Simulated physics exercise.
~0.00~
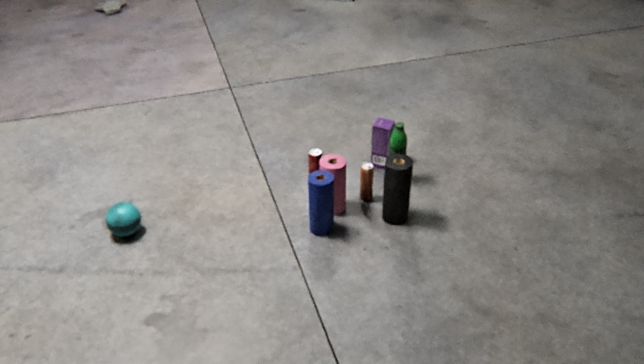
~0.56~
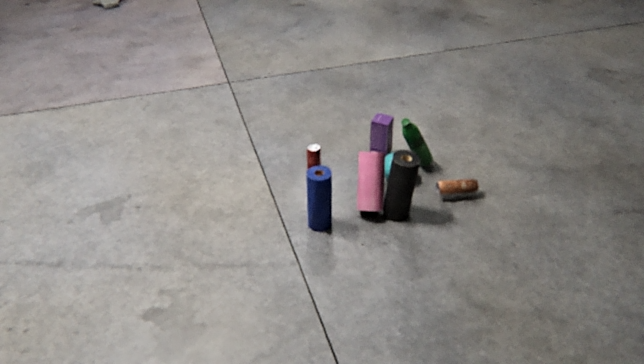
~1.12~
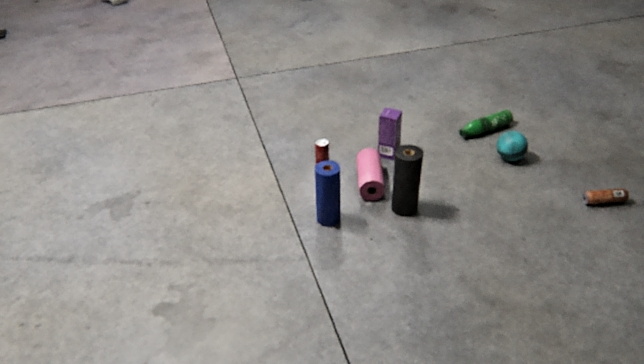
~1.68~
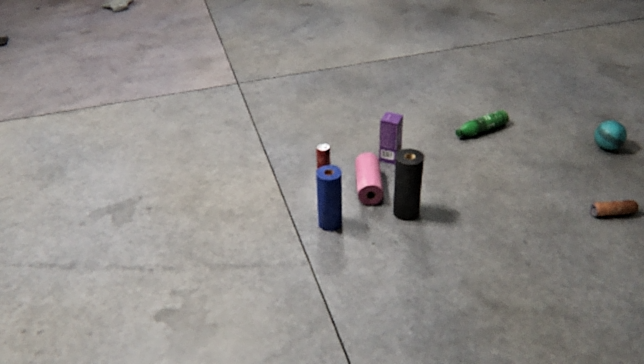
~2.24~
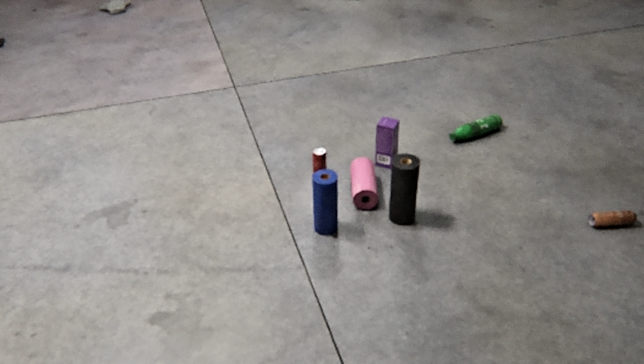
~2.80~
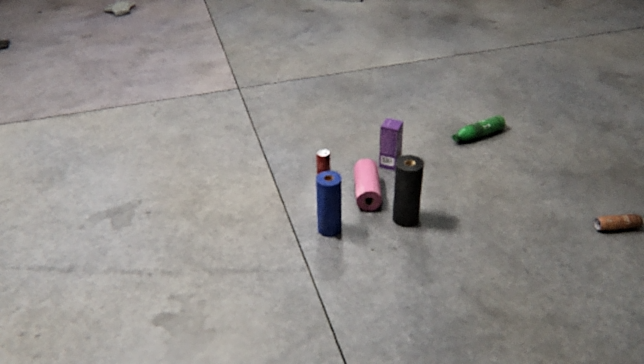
A turquoise ball rolled right across a concrete floor into a cluster of standing objects, toppling an orange can, a green bottle and a pink roll, then left view, while the blue and black rolls, purple carton and red can stayed upright.
